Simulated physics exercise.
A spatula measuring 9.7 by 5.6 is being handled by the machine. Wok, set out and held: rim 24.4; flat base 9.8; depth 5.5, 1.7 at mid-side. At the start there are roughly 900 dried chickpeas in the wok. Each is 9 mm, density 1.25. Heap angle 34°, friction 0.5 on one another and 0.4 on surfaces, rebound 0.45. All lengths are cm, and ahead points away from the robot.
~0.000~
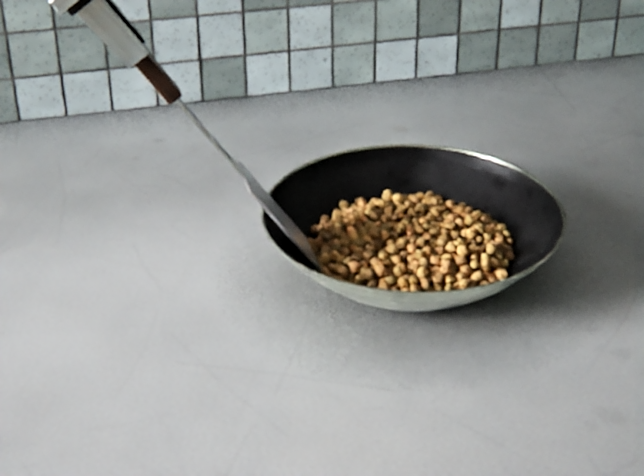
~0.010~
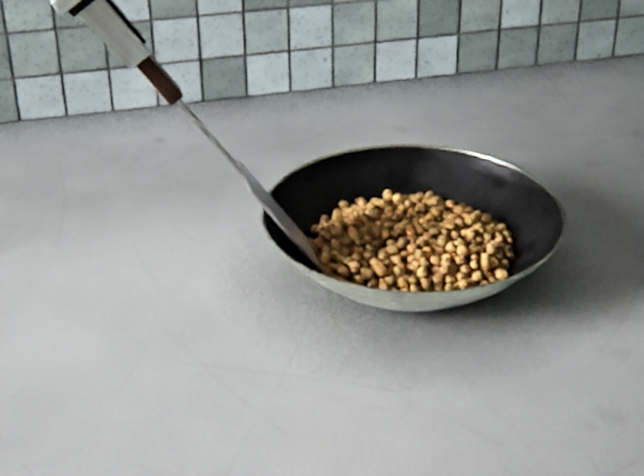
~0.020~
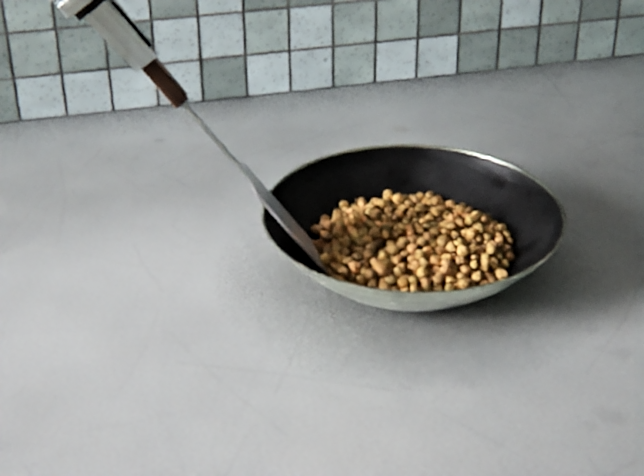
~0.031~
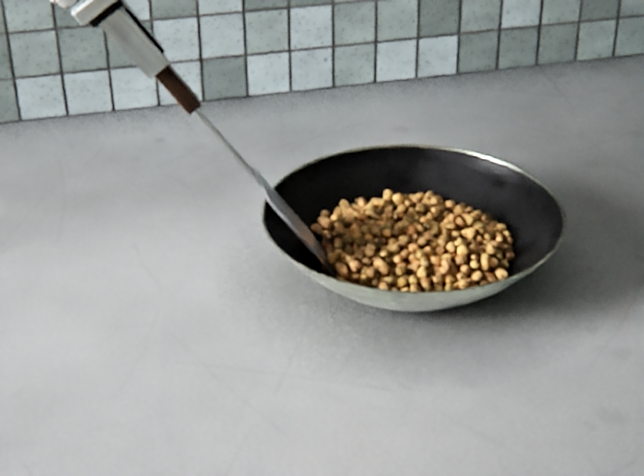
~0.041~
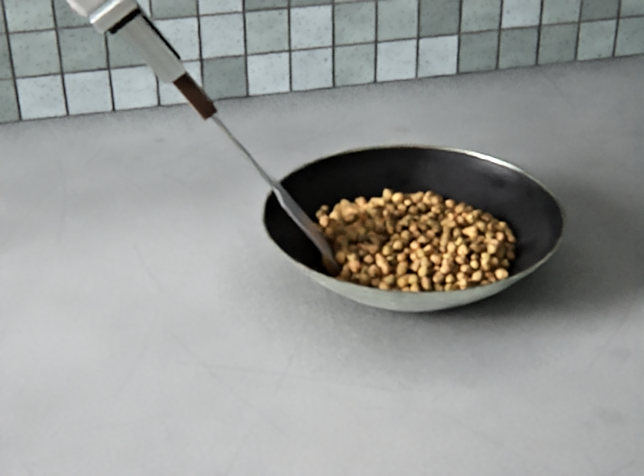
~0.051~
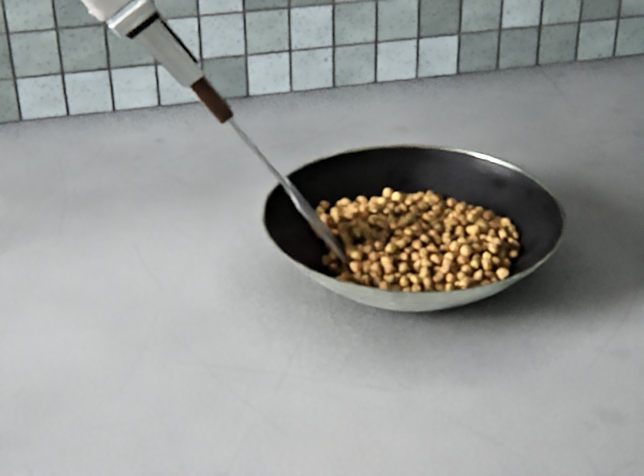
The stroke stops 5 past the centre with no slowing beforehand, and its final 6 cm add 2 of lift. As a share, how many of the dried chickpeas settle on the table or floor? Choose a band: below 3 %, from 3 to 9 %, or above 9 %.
Above 9 %.
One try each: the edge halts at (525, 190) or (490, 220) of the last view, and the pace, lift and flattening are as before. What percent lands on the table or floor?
Around 40 per cent for the first try and 25 per cent for the second.
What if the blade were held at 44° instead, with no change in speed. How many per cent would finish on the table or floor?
Estimate for that slope: Some 10 per cent.
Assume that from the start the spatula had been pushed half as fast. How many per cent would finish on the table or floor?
Around 0 per cent would finish on the table or floor.
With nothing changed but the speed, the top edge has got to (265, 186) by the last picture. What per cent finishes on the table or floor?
0 %.
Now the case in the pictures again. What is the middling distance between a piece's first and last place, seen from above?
Roughly 3 cm.
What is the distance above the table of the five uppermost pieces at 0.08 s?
Roughly 6 cm above the table.
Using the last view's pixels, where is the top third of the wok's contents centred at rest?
(496, 219).
After 0.08 s, sloping 56°, highest piece 6 above the table; 900 in the wok.
After 0.10 s, sloping 56°, highest piece 7 above the table; 900 in the wok.
After 0.31 s, sloping 56°, highest piece 7 above the table; 787 in the wok, 79 on the table or floor, 34 on the blade or in flight.
After 1.36 s, sloping 56°, highest piece 6 above the table; 786 in the wok, 114 on the table or floor.
In the end, 786 in the wok, 114 on the table or floor. That is 13 % on the table or floor.
